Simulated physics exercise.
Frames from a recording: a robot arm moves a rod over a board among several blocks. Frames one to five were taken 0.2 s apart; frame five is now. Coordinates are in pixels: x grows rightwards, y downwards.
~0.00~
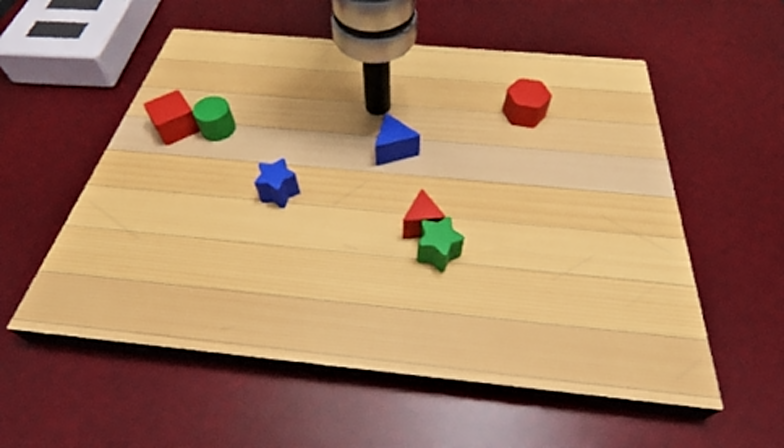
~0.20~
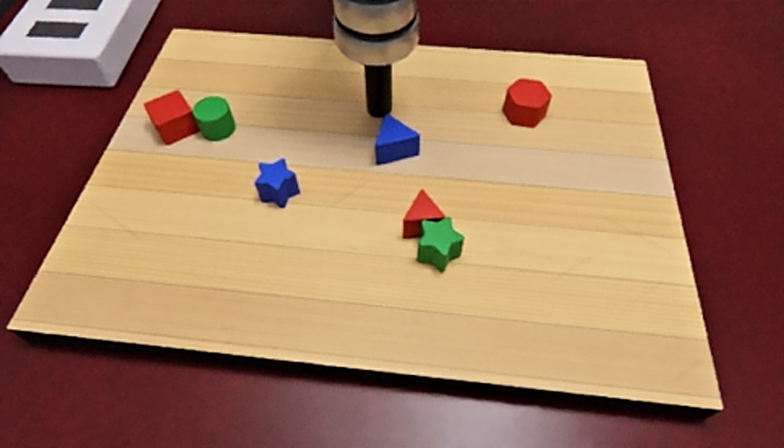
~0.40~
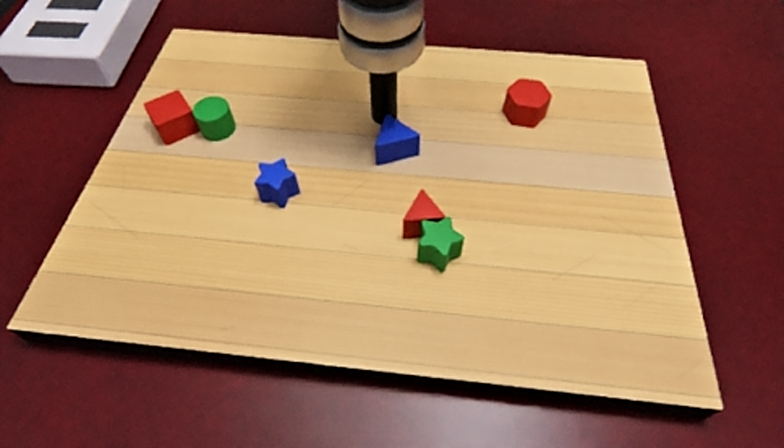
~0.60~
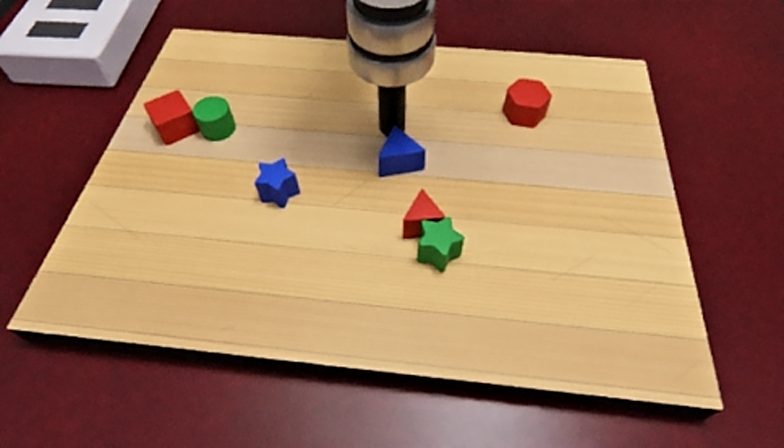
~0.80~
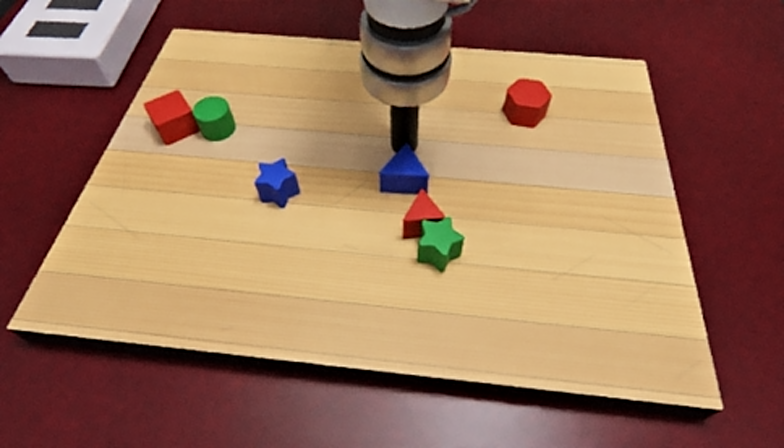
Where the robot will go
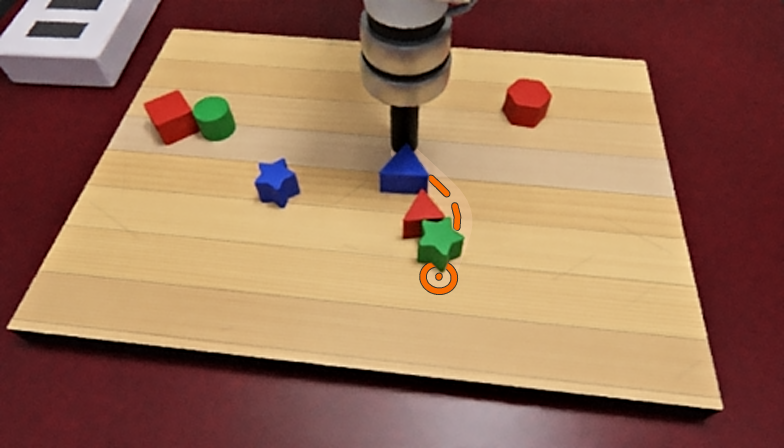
A robot arm's black rod pushes the blue triangular block a short way down the board.
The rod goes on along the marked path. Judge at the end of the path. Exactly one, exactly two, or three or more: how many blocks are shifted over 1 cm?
Answer: 3+.
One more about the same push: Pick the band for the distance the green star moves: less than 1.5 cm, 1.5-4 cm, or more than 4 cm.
It slides well over 4 cm.
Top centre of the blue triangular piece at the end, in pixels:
It comes to (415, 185).
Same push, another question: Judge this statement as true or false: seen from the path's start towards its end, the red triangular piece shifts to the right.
My answer: True.
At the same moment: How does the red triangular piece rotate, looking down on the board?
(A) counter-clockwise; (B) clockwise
The answer is A.
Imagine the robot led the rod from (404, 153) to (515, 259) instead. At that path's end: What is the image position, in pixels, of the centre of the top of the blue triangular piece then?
Its top centre is at about (416, 186).
The drawn path runs from (404, 153) via (439, 186) and (457, 228), ending at (439, 277).
What follows on the original path. One third of the way, rod at (440, 179); blue triangular piece at (414, 183), turned 80° clockwise; red triangular piece at (411, 217), turned 45° anticlockwise; green star at (441, 238), turned 10° anticlockwise.
Two thirds of the way, rod at (458, 222); blue triangular piece at (415, 185), turned 95° clockwise; red triangular piece at (411, 217), turned 45° anticlockwise; green star at (441, 238), turned 10° anticlockwise.
At the end, rod at (440, 271); blue triangular piece at (415, 185), turned 95° clockwise; red triangular piece at (411, 217), turned 45° anticlockwise; green star at (413, 276).
